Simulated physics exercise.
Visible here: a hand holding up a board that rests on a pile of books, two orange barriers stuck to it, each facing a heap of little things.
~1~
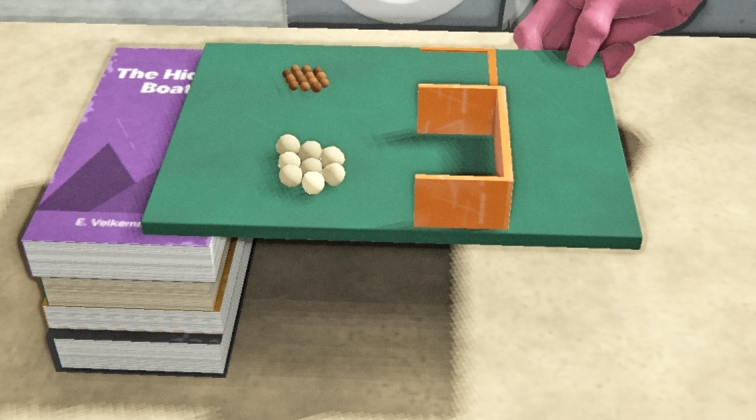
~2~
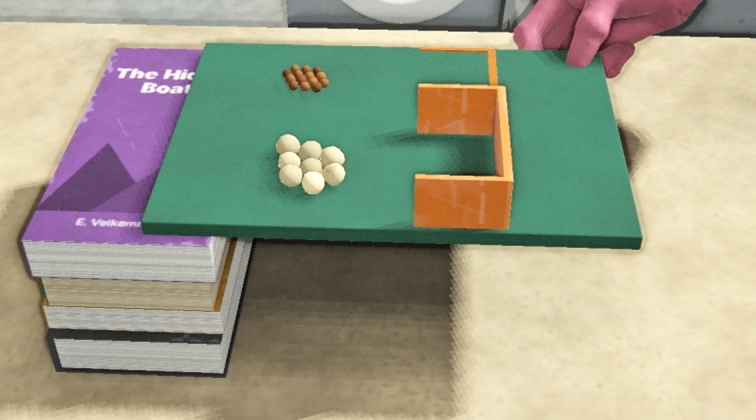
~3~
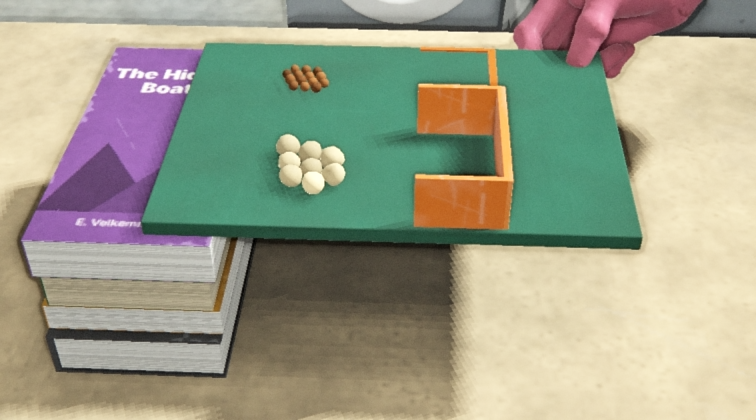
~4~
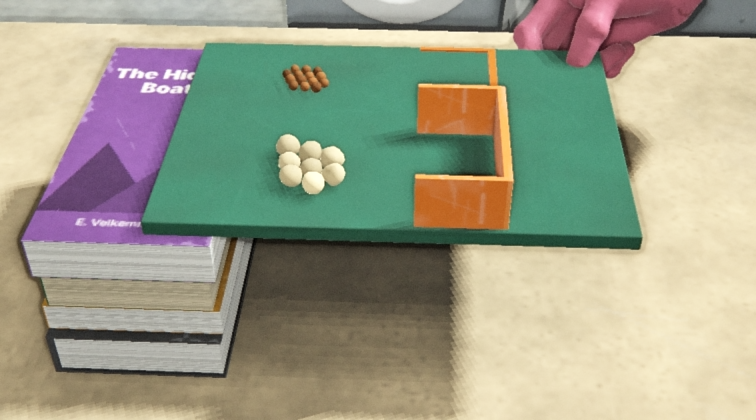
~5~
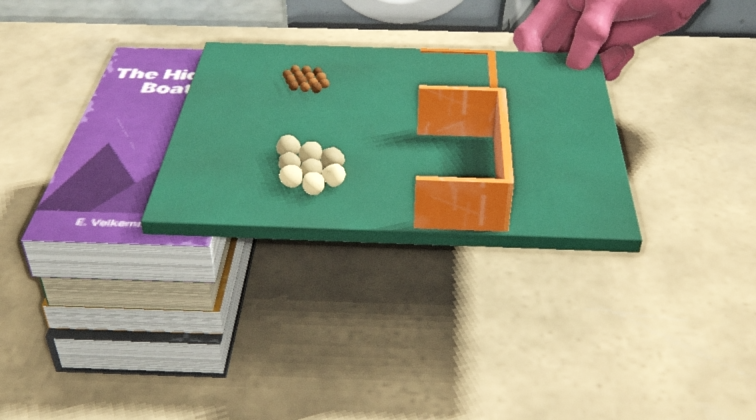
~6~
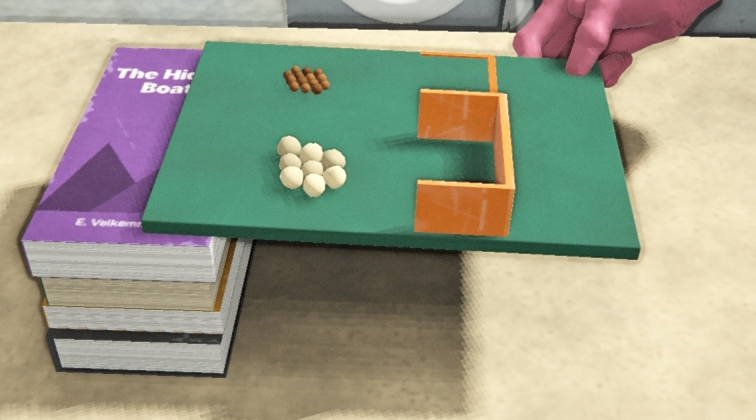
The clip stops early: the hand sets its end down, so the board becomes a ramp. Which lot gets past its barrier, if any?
My prediction: As I see it the near lot gets retained by its barrier, as I see it the far lot travels beyond its barrier.
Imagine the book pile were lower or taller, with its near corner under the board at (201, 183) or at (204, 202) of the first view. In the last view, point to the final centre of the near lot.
Centre at rest: First case roughly (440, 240), second case roughly (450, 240).
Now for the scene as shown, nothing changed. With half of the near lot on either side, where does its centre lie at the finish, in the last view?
It settles centred at about (465, 254) in the final frame.
Then, 0.47 s past the last view, board sloping at 12°; near lot where it was; far lot on its way down.
Then, 0.97 s past the last view, board sloping at 23°; near lot has reached its bar; far lot most past its bar.
Then, 1.57 s past the last view, board resting at 26°; near lot has reached its bar; far lot all past its bar.
Finally, board resting at 26°; near lot gathered behind its bar; far lot all past its bar.
